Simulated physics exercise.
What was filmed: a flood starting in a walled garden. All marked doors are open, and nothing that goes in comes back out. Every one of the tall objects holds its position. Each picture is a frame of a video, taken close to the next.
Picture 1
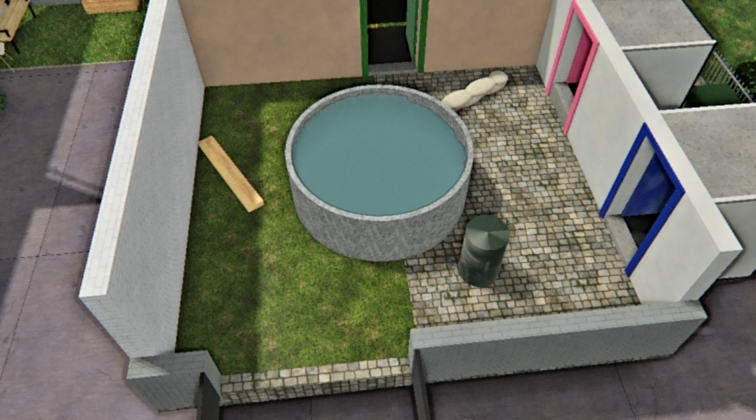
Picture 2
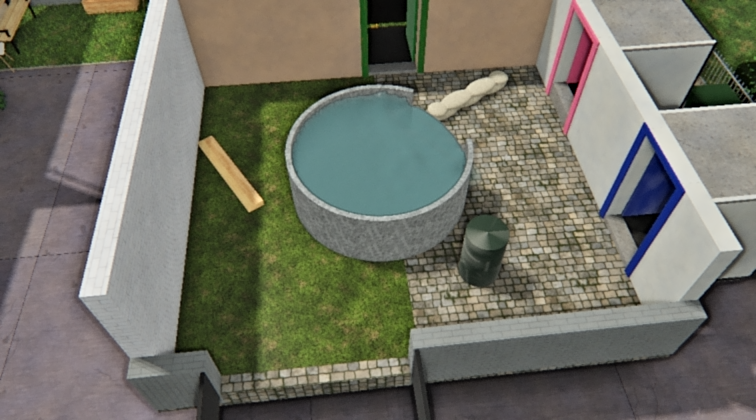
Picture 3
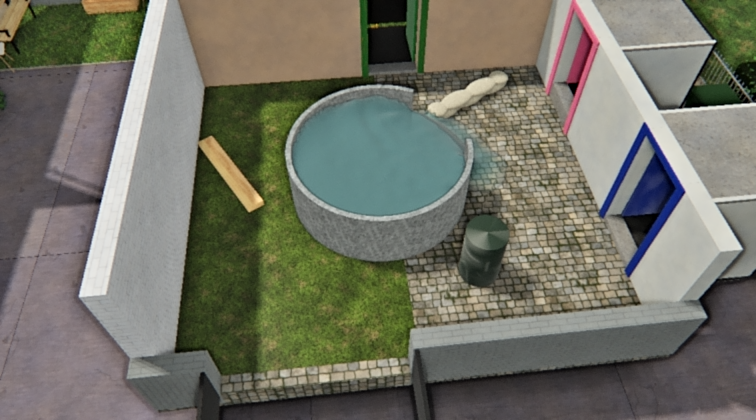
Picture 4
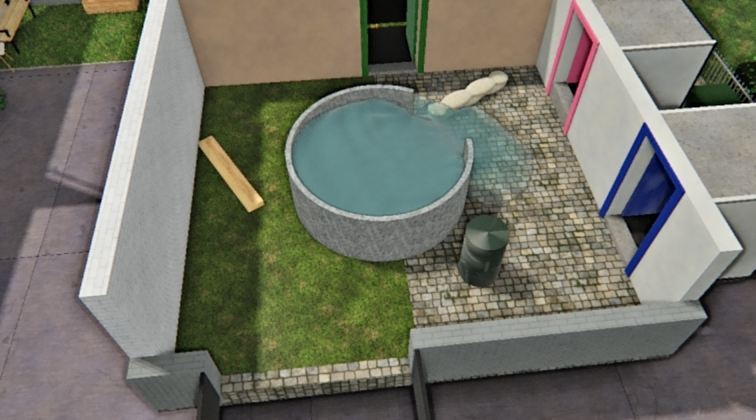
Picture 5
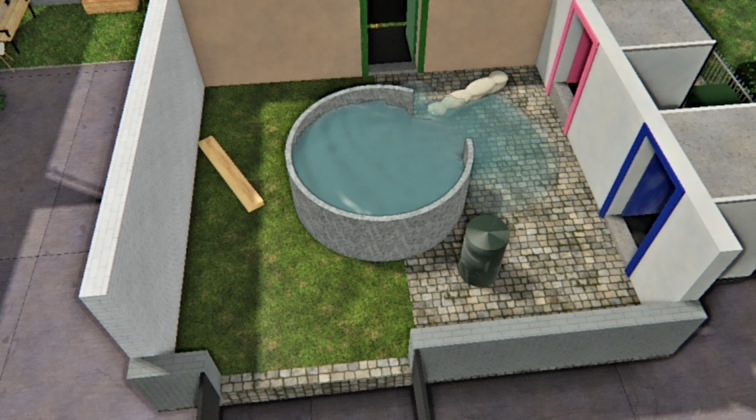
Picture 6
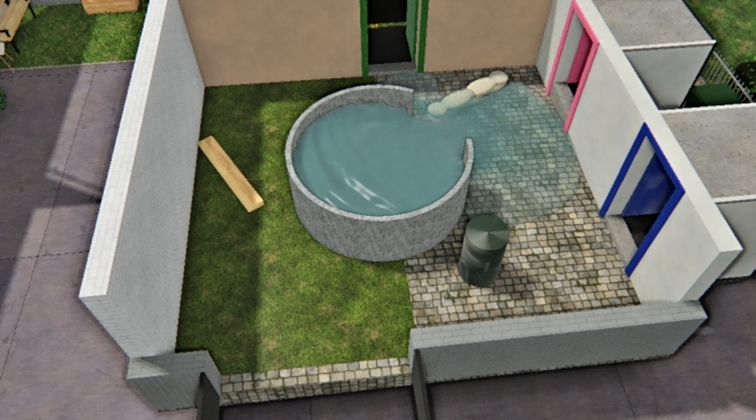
Water sits still in a round stone tank in a walled yard, until a gap opens in the tank's right rim, beside a pale, lumpy barrier. It then pours through and fans out across the cobbles toward the pink and blue doorways, while the tank's surface ripples and its level drops.
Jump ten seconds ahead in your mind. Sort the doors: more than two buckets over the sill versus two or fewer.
Sorted by door: Green door - more than two; blue door - more than two; pink door - more than two.
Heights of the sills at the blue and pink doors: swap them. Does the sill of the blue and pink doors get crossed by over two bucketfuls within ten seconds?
First the blue door, which falls below the cutoff, then the pink door, which beats the cutoff.
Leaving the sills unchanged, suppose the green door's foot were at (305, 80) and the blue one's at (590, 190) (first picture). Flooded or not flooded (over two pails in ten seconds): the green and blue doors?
I'd say the green door beats the mark and the blue door beats the mark.
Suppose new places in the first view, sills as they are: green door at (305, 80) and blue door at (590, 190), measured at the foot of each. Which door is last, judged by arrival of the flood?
Looks like the one in green.
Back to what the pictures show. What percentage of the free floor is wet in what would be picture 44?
My guess is around 90 in a hundred.
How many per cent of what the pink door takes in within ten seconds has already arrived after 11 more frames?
By my reckoning, 55 percent.
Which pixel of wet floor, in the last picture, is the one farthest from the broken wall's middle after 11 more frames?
The farthest wet point should be near (642, 331).
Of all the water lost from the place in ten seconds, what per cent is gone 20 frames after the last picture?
About 45 per cent.
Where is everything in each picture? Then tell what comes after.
In the first picture, still water in the round tank at (379, 150).
In the second picture, water pours out at (443, 139) and has run to a hidden place.
In the third picture, the front is at a hidden place, out from the gap at (443, 142).
In the fourth picture, water pours out at (443, 144) and has run to a hidden place.
In the fifth picture, water pours out at (443, 144) and has run to (542, 131).
In the sixth picture, water pours out at (443, 144) and has run to (524, 86).
A moment on, water covers 30 % of the floor; the green door over two buckets in, the blue door wet at the sill, nothing in, the pink door over two buckets in.
Next, water covers 40 % of the floor; the green door over two buckets in, the blue door wet at the sill, nothing in, the pink door far over two buckets in.
Then, water covers 60 % of the floor; the green door over two buckets in, the blue door under two buckets in, the pink door far over two buckets in.
Later, water covers 90 % of the floor; the green door over two buckets in, the blue door under two buckets in, the pink door far over two buckets in.
In the end, water covers 95 % of the floor; the green door far over two buckets in, the blue door over two buckets in, the pink door far over two buckets in.
